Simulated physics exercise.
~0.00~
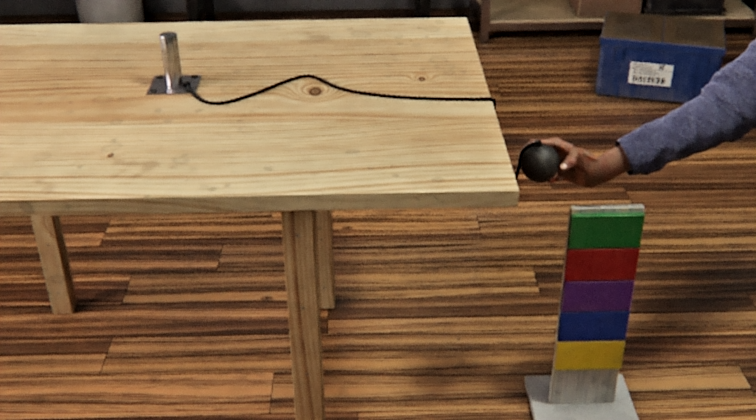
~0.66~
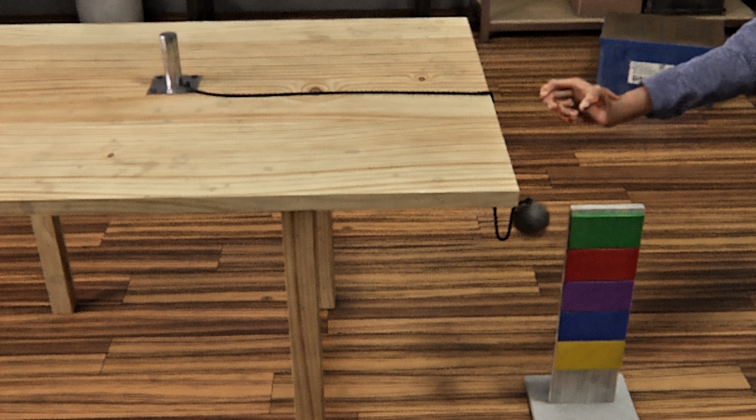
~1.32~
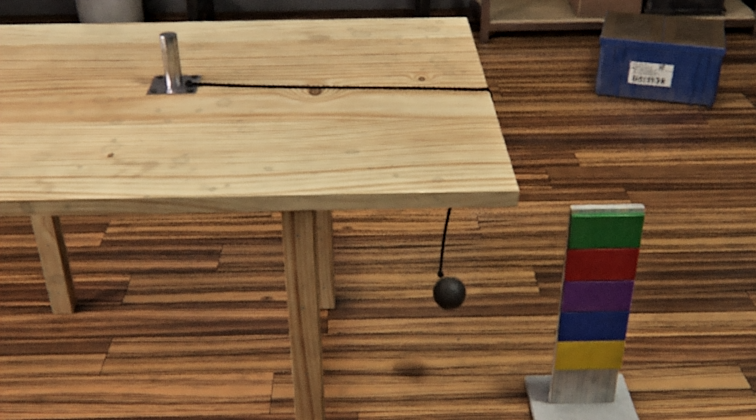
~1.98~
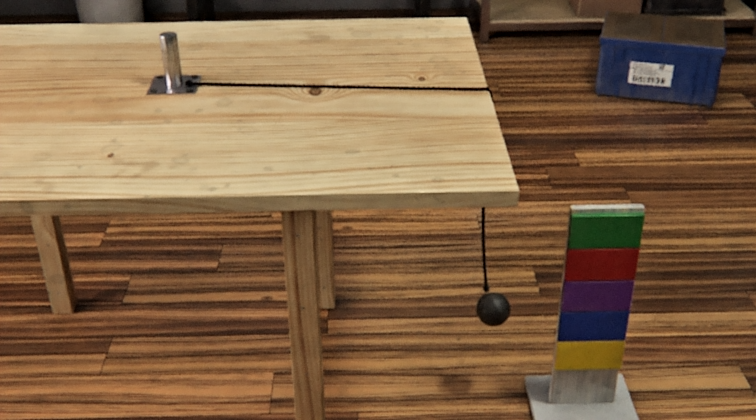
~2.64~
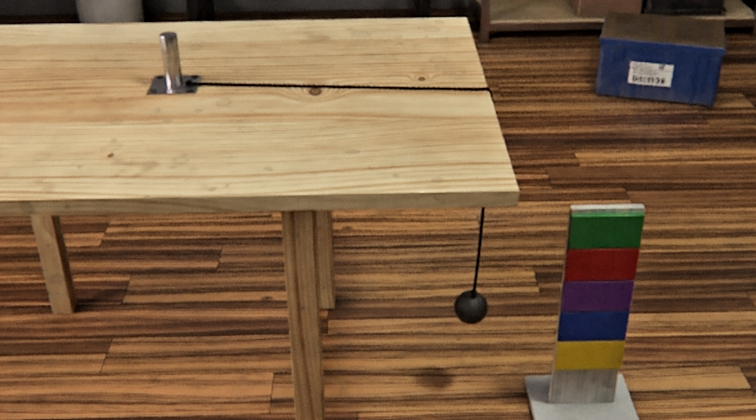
The clip opens on a hand at the right holding a black ball beside the edge of a wooden workbench, with a dark cord running slackly across the top from a metal post. A board striped green, red, purple, blue and yellow stands nearby. The hand lets go and draws back as the ball drops past the edge and the cord straightens. The ball swings left beneath the bench, about level with purple, while the hand leaves view. It then swings back right, slightly lower, and finally shifts a little left, hanging level with the blue band.
